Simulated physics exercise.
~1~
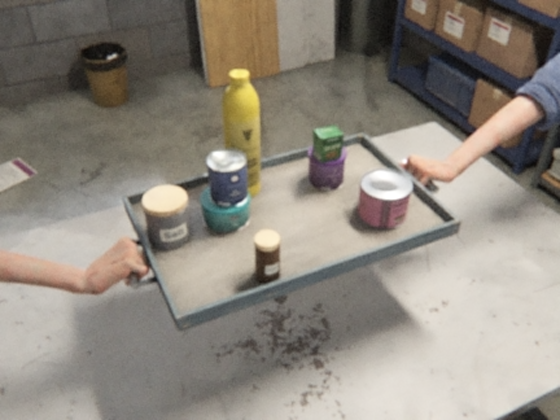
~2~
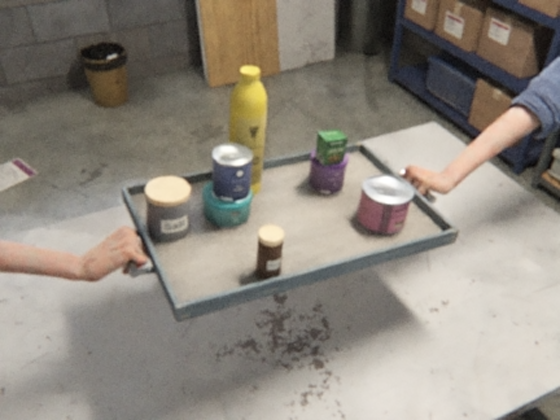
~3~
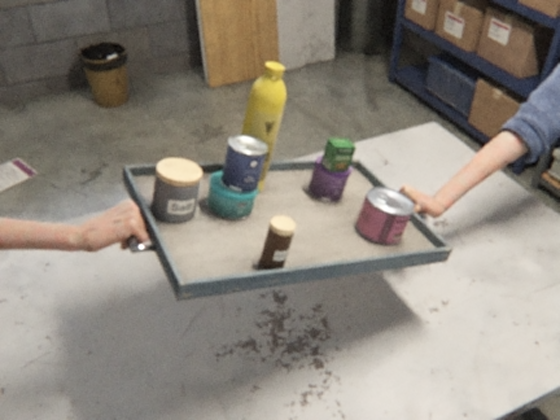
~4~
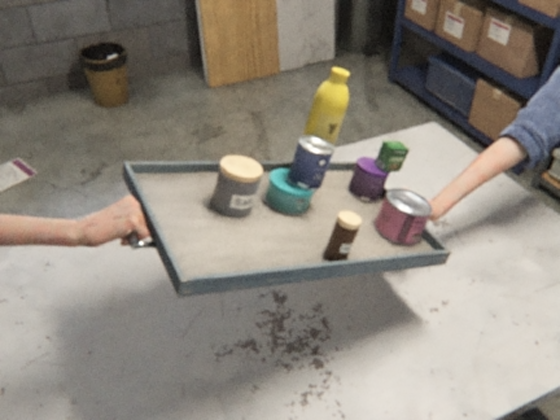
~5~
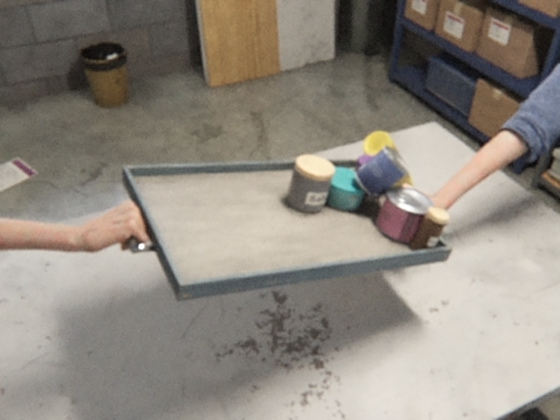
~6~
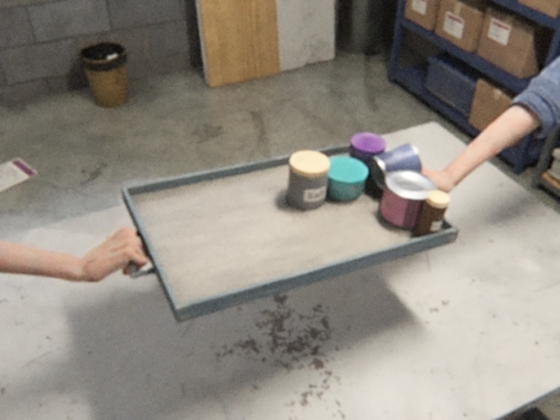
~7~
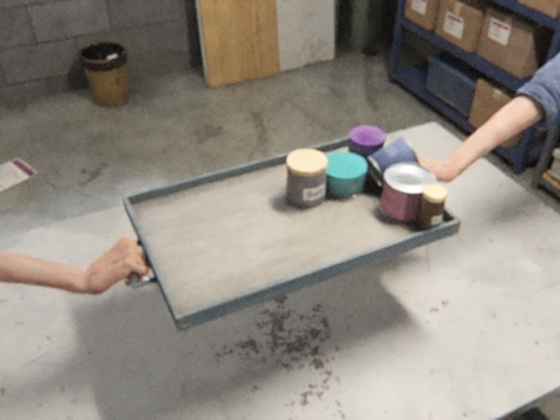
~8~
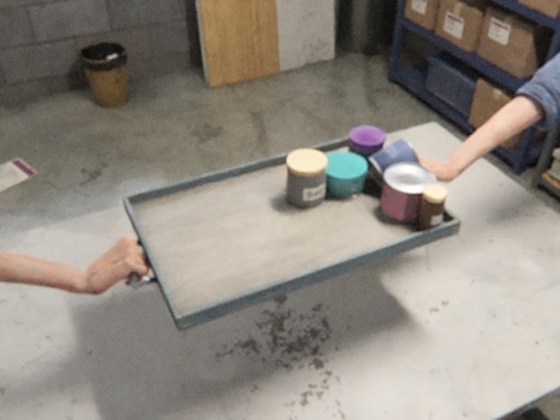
In a concrete-floored workshop, two hands hold a tray of jars, tins and a yellow bottle over a table and tilt it right; the items slide that way, the bottle and green carton disappear, and the tray levels with the blue tin toppled among the remaining containers.
